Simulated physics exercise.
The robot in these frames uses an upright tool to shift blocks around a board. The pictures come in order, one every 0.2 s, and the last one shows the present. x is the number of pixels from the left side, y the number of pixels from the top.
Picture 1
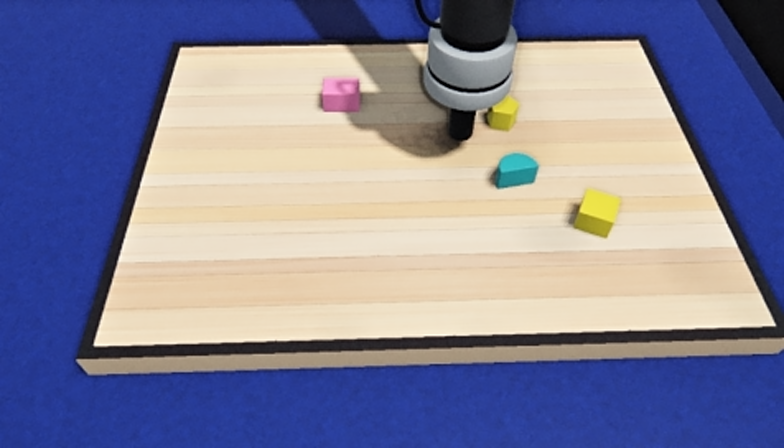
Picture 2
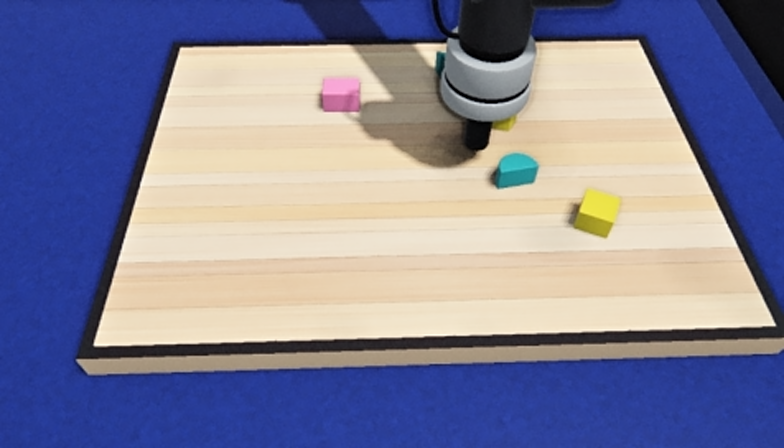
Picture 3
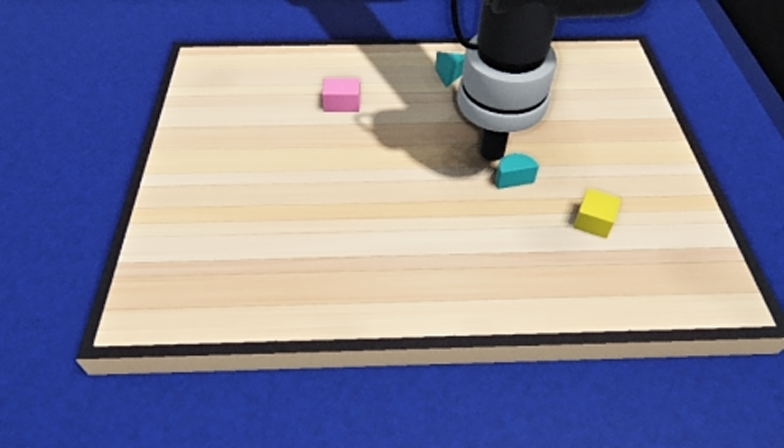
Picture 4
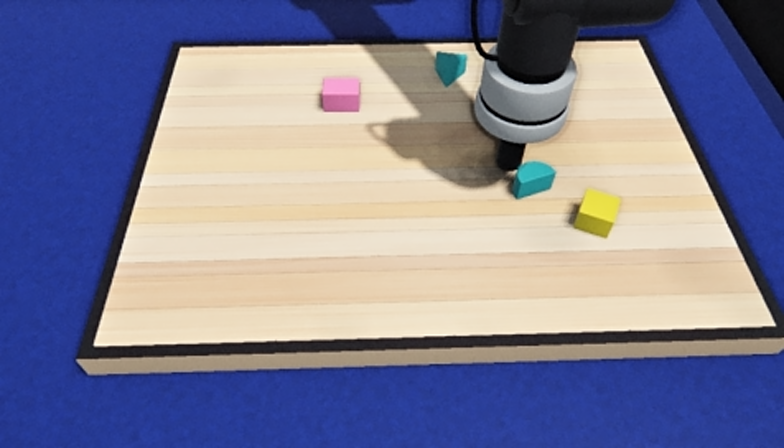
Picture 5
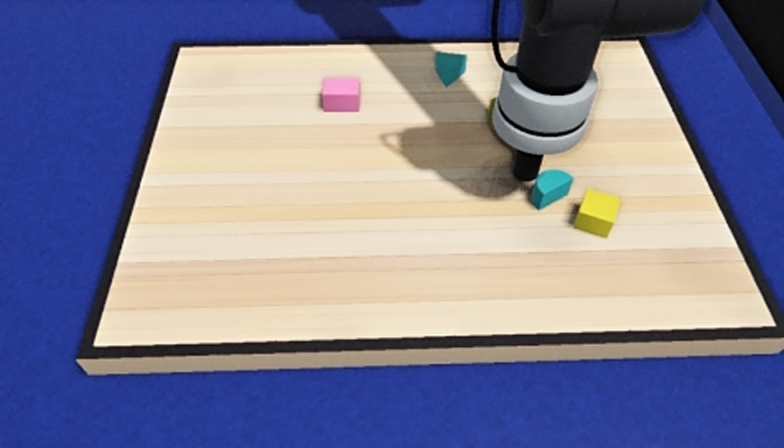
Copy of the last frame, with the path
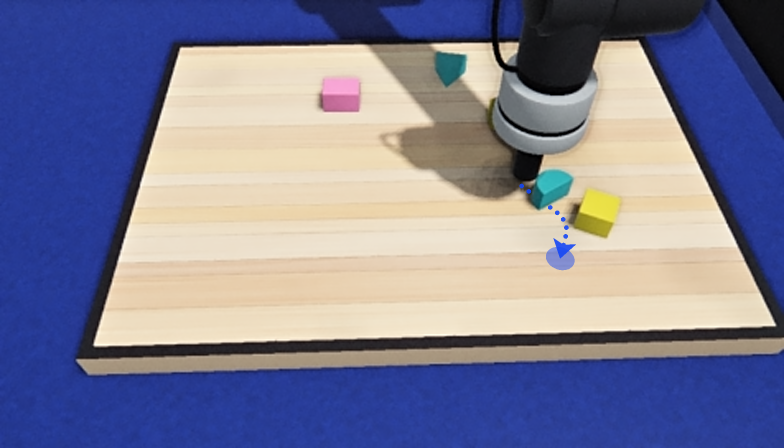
The footage shows a robot's upright tool moving down and to the right across a wooden board, then pushing a turquoise D-shaped block closer to a yellow block, while the yellow block and a pink one stay still.
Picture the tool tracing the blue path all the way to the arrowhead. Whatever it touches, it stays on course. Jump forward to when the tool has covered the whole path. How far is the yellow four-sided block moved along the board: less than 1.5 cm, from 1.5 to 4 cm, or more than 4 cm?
Medium: 1.5 to 4 cm.
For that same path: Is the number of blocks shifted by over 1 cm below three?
That would be a yes.
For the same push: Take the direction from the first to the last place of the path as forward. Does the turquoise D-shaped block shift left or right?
My answer: Left.
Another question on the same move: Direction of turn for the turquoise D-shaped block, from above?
Anticlockwise.
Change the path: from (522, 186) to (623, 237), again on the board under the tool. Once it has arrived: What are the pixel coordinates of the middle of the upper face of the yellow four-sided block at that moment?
The middle of its top is at (690, 243).
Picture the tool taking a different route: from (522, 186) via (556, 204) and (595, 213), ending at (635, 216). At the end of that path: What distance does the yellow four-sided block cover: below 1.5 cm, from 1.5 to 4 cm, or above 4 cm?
The yellow four-sided block ends up quite far away, over 4 cm.
Path on the board, from (522, 186) via (548, 206) and (567, 231), ending at (560, 258).
On the path given first. One third of the way, tool at (553, 194); turquoise D-shaped block at (583, 192), turned 35° anticlockwise; yellow four-sided block at (609, 208).
Two thirds of the way, tool at (571, 220); turquoise D-shaped block at (599, 203), turned 50° anticlockwise; yellow four-sided block at (629, 215), turned 15° anticlockwise.
At the end, tool at (565, 247); turquoise D-shaped block at (599, 203), turned 50° anticlockwise; yellow four-sided block at (629, 215), turned 15° anticlockwise.
